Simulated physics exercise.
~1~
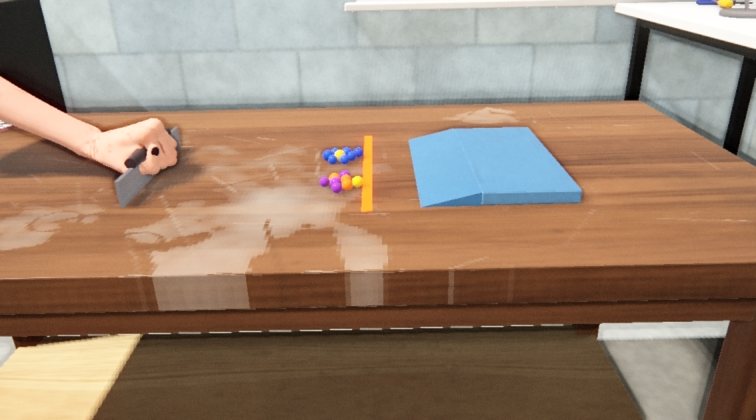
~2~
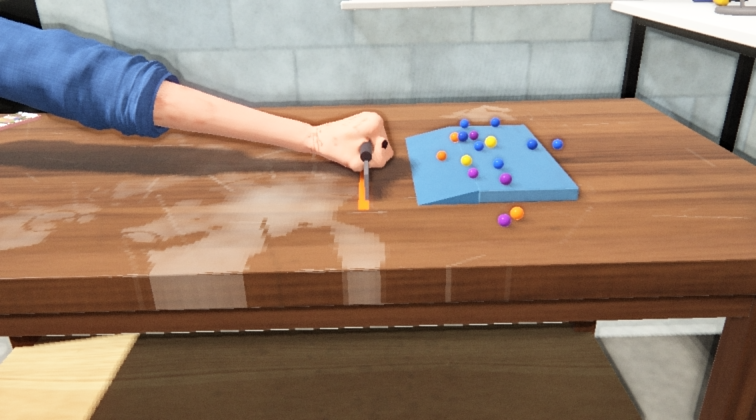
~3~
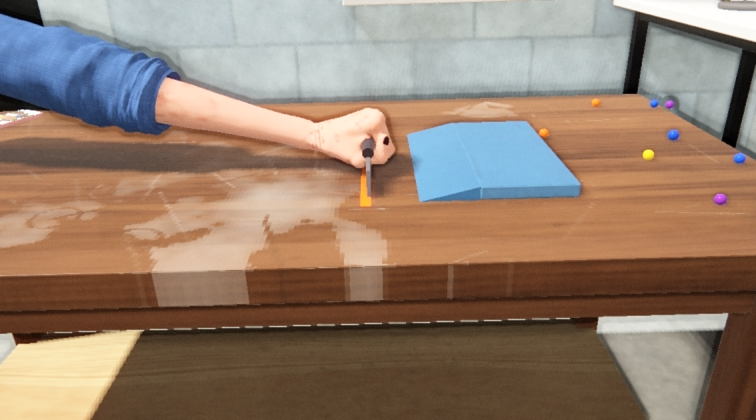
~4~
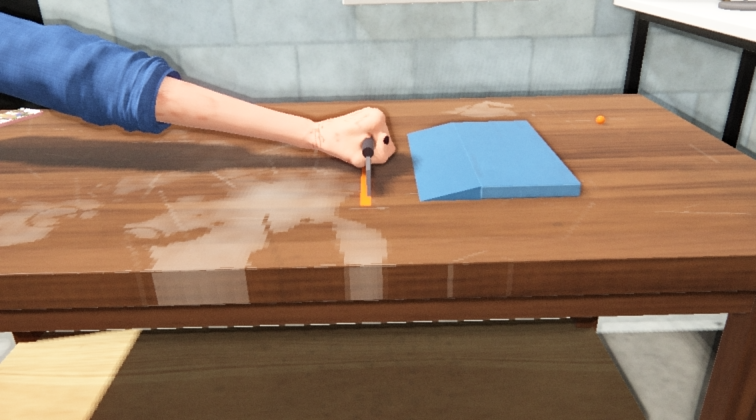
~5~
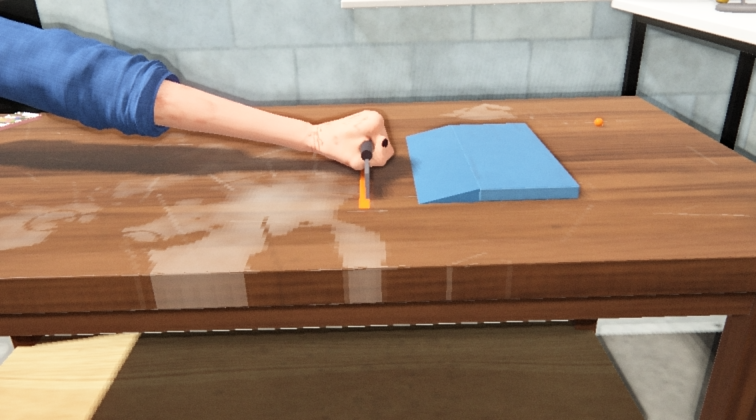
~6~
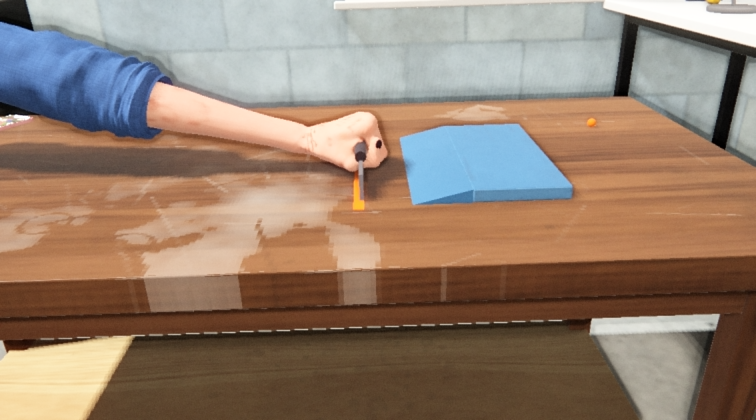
On a wooden table, a hand swept a scraper rightward into two little clusters of colourful beads and stopped at the orange tape, while the beads scattered over the blue wedge and rolled away to the right, leaving one orange bead near the far edge.
